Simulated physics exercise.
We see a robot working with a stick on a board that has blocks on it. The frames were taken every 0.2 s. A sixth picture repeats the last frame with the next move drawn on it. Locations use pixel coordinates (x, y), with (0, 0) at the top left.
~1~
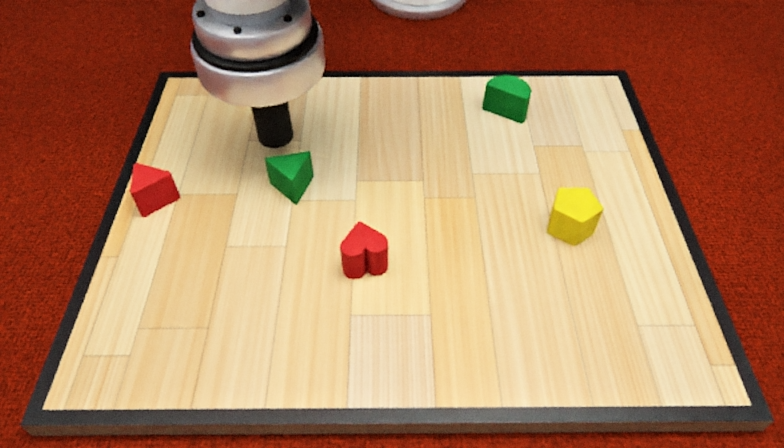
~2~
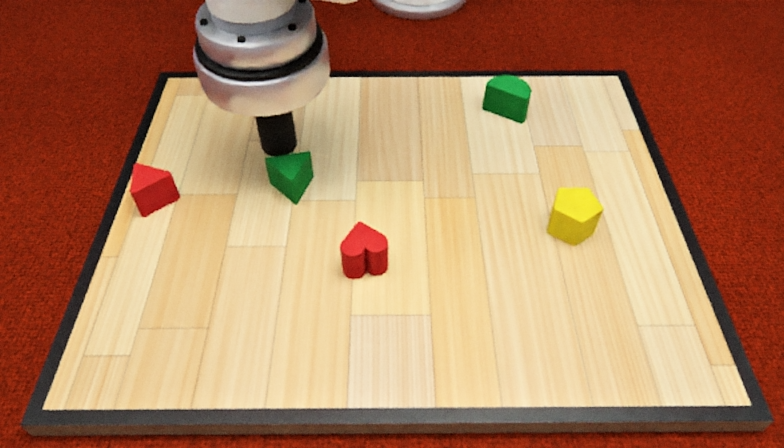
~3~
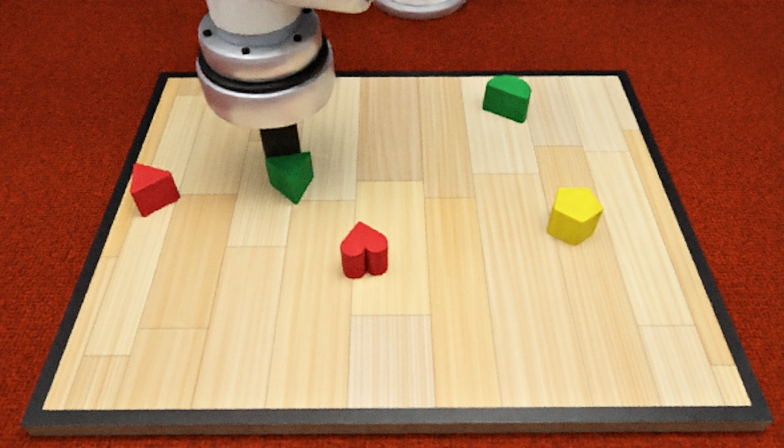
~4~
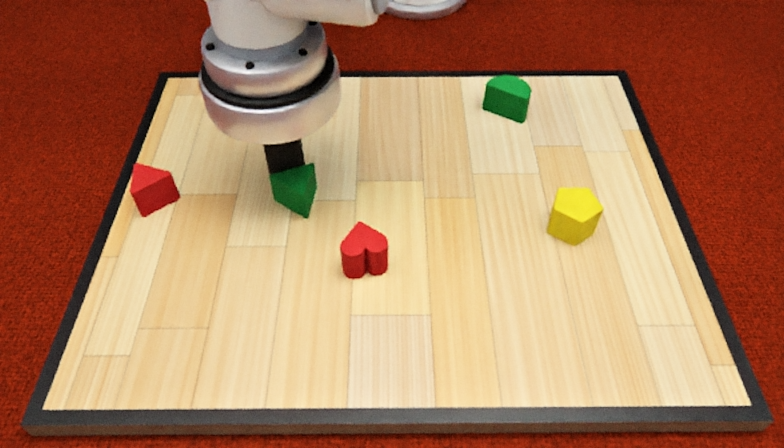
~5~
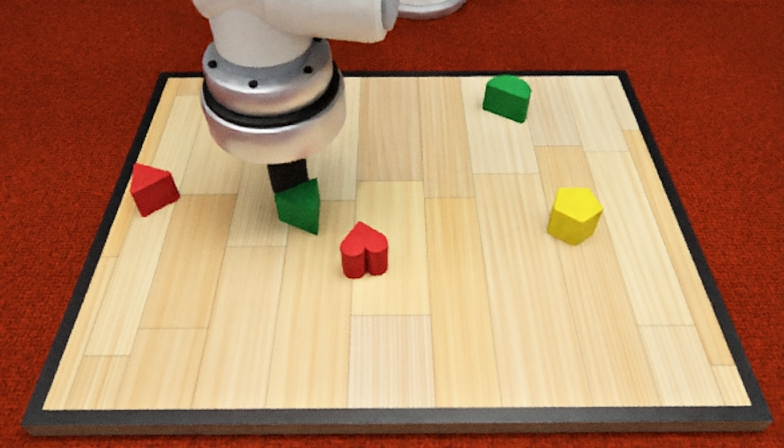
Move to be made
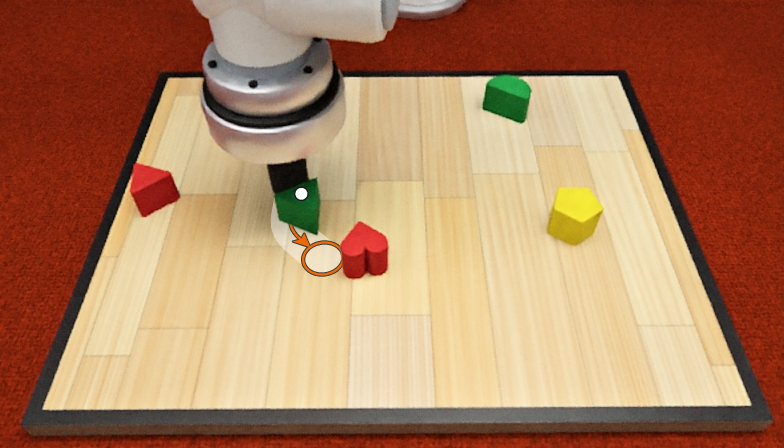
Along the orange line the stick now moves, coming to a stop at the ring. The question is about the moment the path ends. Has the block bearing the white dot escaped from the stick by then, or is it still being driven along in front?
Ahead of the stick.
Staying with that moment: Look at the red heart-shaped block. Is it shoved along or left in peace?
It's moved.
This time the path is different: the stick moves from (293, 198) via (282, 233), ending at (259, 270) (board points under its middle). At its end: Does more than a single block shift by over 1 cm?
That would be a no.
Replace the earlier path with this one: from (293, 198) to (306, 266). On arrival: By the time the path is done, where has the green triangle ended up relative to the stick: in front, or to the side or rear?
The block sits ahead of the stick.
The drawn path runs from (293, 198) by way of (290, 220) and (302, 241) to (323, 258); the dot is on the green triangle.
What follows on the original path. Halfway along, stick at (292, 221); green triangle at (314, 225), turned 25° anticlockwise.
At the end, stick at (322, 247); green triangle at (340, 257); red heart-shaped block at (372, 246), turned 45° anticlockwise.
